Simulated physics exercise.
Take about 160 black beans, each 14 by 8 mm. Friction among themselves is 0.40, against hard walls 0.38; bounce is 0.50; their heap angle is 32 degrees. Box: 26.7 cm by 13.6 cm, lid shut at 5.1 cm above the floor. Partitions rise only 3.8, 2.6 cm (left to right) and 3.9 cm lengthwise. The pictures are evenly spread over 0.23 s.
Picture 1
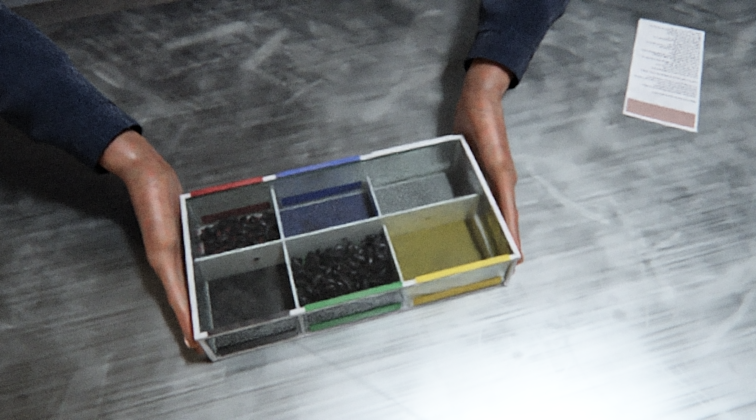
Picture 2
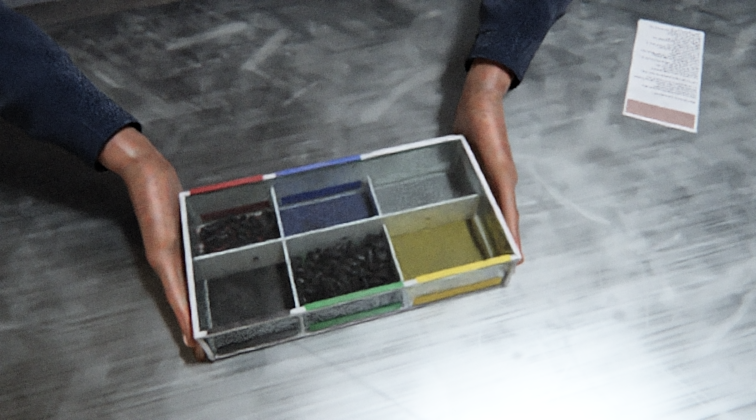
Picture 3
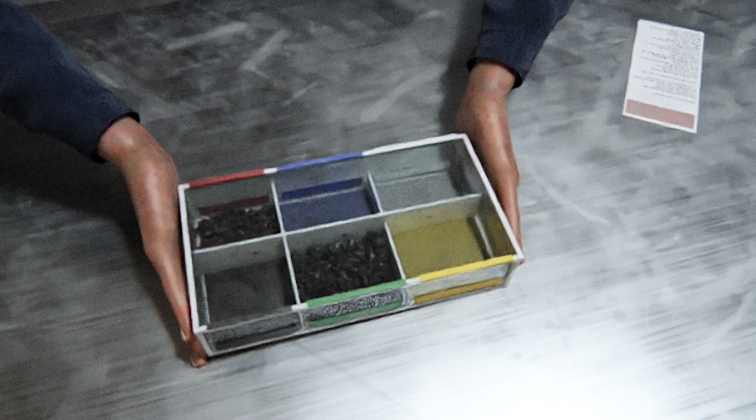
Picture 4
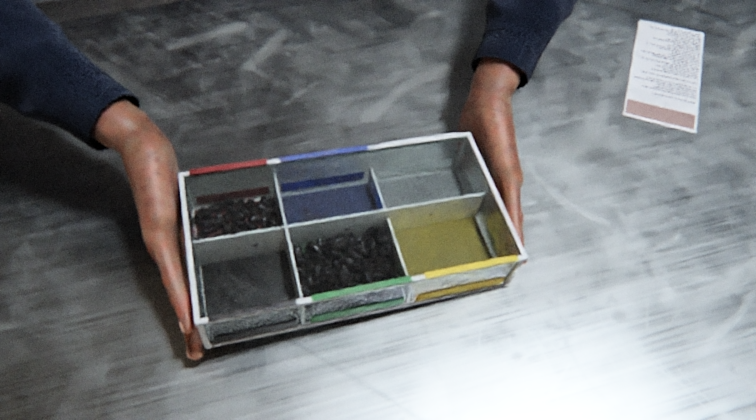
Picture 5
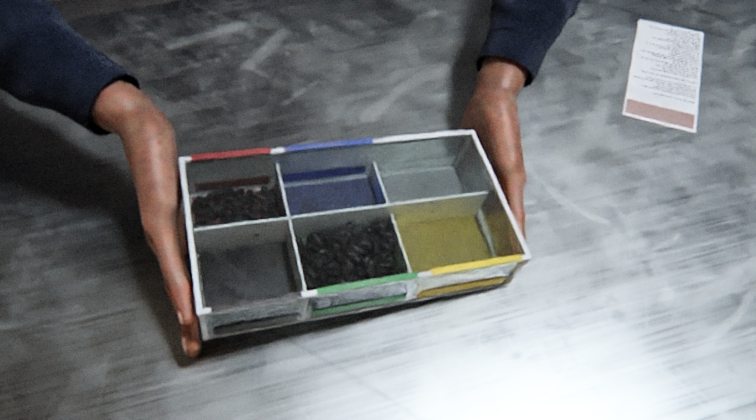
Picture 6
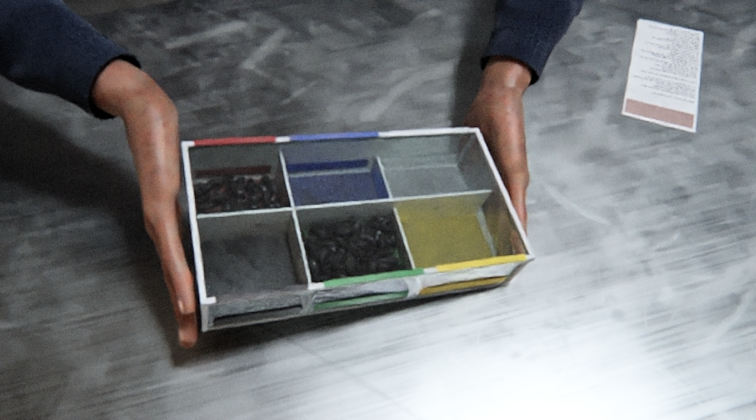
Two hands in dark blue sleeves hold a shallow, clear-sided box of six compartments, seen from above on a streaked grey surface. Its white-edged rim has red, blue, green and yellow strips, black beans lie in the back-left and front-middle compartments, and a printed card rests at upper right. The hands slowly tilt the box slightly, its front edge shifting upward in view, while the beans stay in their compartments and the camera remains still.
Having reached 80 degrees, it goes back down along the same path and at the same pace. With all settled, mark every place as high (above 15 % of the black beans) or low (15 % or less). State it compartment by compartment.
Red compartment: High; blue compartment: Low; green compartment: High; yellow compartment: High; white compartment: Low; black compartment: Low.
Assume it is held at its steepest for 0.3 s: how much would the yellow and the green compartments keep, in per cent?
Yellow 50, green 25.
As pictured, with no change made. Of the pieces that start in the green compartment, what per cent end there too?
Some 40 percent.
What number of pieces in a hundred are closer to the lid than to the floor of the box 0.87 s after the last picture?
Share: Approx. 30 %.
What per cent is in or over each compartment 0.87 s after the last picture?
Red 30, blue 0, green 60, yellow 10, white 0, black 0.
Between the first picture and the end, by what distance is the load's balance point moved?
I'd put the distance at roughly 7.5 cm.
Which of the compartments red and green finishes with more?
The green compartment ends up with more.
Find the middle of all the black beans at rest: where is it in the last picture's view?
I'd put it at about (388, 269).
Then, 0.87 s after the last picture, tilt 80 degrees; red 30 %, green 60 %, yellow 10 %.
Then, 1.44 s after the last picture, tilt 35 degrees; red 20 %, blue 5 %, green 30 %, yellow 45 %.
Then, 2.07 s after the last picture, tilt 0 degrees; red 20 %, blue 5 %, green 30 %, yellow 45 %.
In the end, red 20 %, blue 5 %, green 30 %, yellow 45 %, white 0 %, black 0 %.
